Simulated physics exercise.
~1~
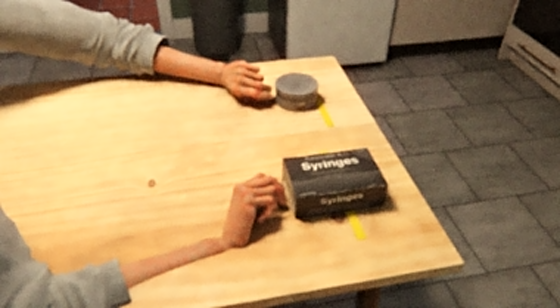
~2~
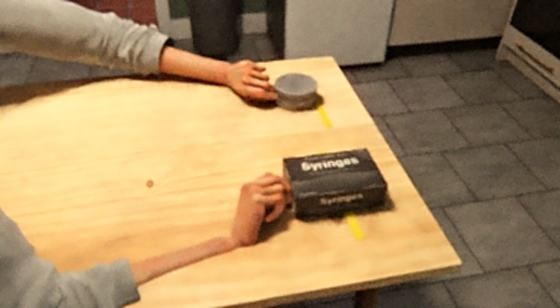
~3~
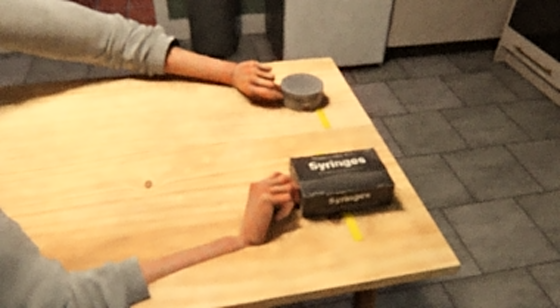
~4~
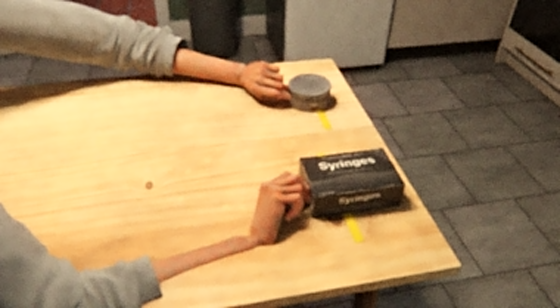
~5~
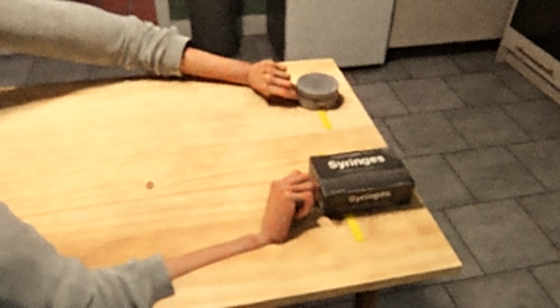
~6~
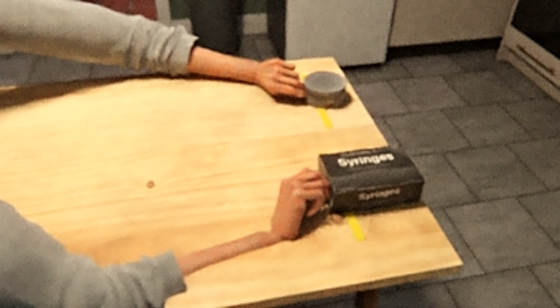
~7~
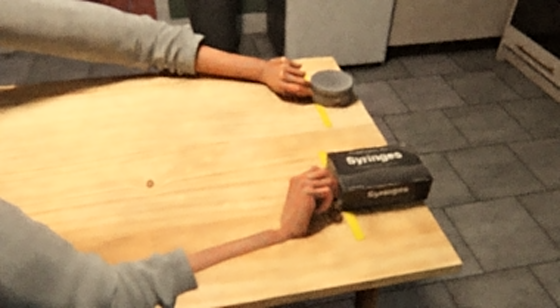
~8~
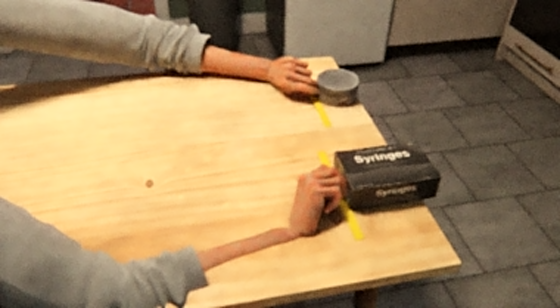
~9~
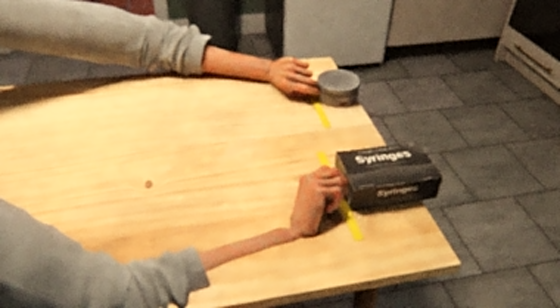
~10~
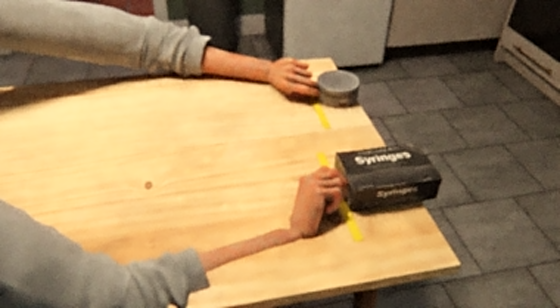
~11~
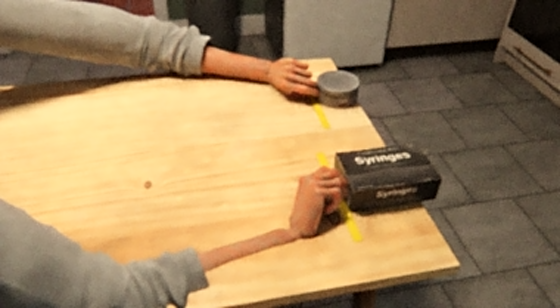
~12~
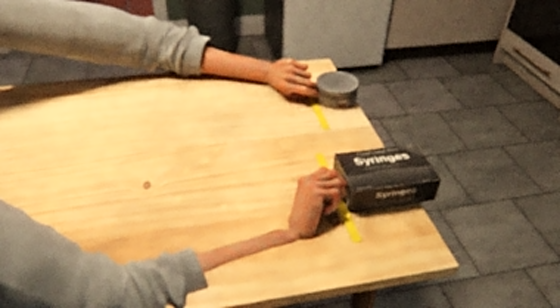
We see two hands at a wooden table, one nudging a round grey tub and the other a black box labelled Syringes, sliding both rightward past strips of yellow tape until they stop near the table's end, still resting on top.
